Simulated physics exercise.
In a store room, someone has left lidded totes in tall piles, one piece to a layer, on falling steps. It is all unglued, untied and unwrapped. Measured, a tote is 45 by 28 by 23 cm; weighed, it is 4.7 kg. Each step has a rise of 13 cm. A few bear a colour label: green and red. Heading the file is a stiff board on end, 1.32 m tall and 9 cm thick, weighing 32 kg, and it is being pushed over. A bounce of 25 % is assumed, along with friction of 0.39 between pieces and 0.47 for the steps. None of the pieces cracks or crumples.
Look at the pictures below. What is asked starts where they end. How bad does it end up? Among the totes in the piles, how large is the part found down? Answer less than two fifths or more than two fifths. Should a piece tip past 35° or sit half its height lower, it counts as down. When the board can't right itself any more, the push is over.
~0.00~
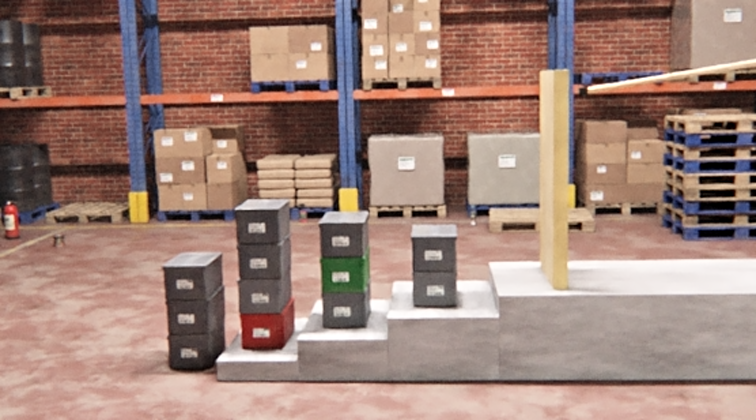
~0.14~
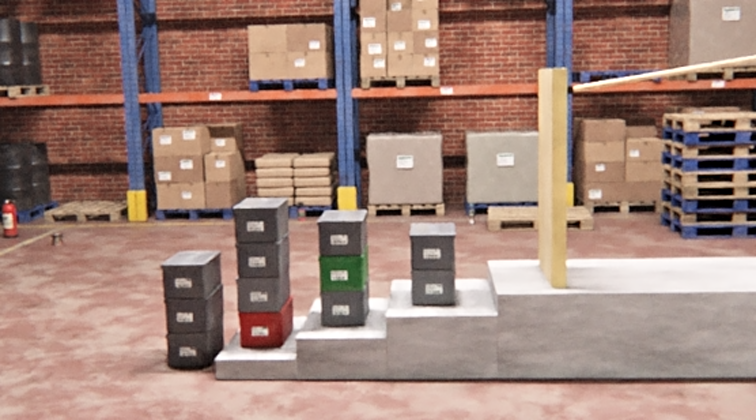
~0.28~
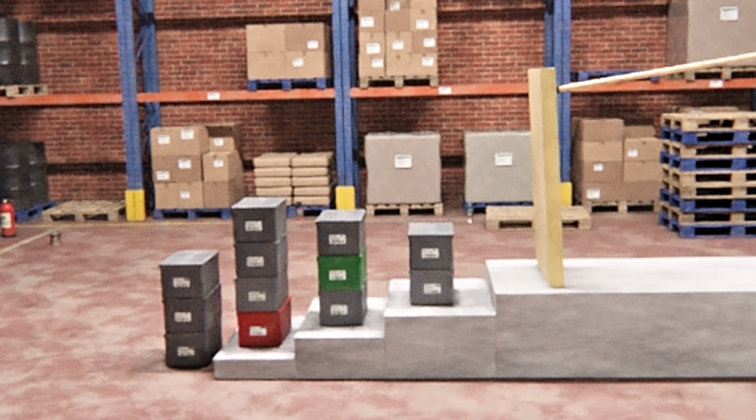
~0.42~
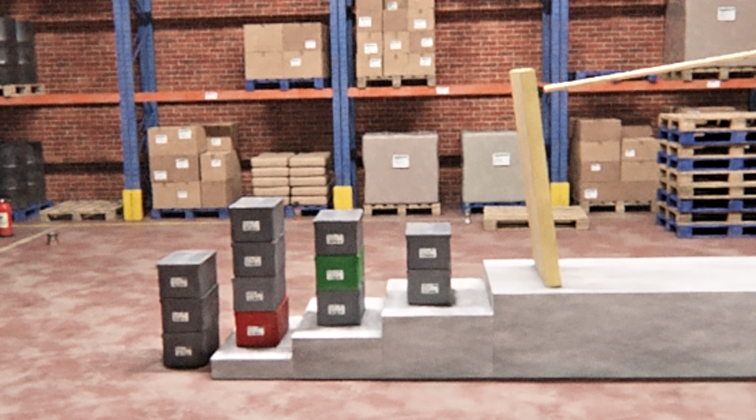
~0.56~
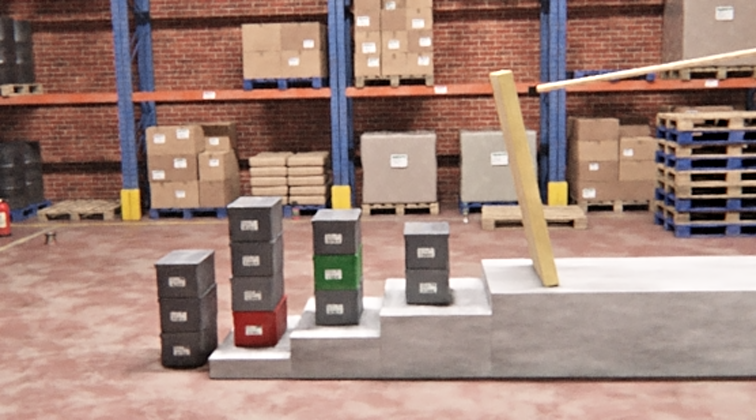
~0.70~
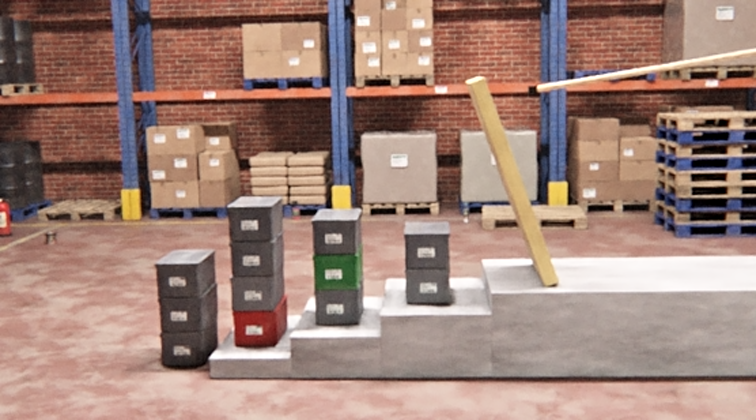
Under two fifths of them.
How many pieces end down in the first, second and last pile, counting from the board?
Of the pieces, the first pile has 0, the second 0 and the last 0.
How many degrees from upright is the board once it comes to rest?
Around 65 degrees, give or take.
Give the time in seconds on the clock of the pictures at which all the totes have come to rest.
About 2.5 s.
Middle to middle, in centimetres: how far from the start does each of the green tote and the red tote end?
Well, the green finishes about 0 cm from where it began, while the red finishes about 0 cm from its start.
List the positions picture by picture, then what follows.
In the first frame (each place is the centre of the face we see best), pole end (585, 91) 11 cm short, board 0° from upright; green tote (343, 276); red tote (262, 332); the others all in place.
The second frame shows pole end (570, 90) 34 mm short, board 0° from upright; red tote (261, 330).
The third frame shows pole end (556, 90) 45 mm in, board 3° from upright; red tote (259, 330).
The fourth frame shows pole end (541, 90) 12 cm in, board 7° from upright; red tote (256, 330); the others all in place.
The fifth frame shows pole end (534, 90) 15 cm in, stopped, board 13° from upright; green tote (335, 273); the others all in place.
The sixth frame shows pole end (534, 90) 15 cm in, stopped, board 20° from upright; green tote (335, 273); red tote (255, 329); the others all in place.
By 0.80 s, board 27° from upright; none of the 12 totes down.
By 0.94 s, board 41° from upright; none of the 12 totes down.
By 1.08 s, board 63° from upright; none of the 12 totes down.
By 1.86 s, board 65° from upright; none of the 12 totes down, 1 disturbed.
When it is over (2.7 s), board 65° from upright; none of the 12 totes down, 1 disturbed; green tote unmoved; red tote unmoved. That is 0 per cent. In pixels of the last frame, middles, green tote near (339, 266), red tote near (262, 320).
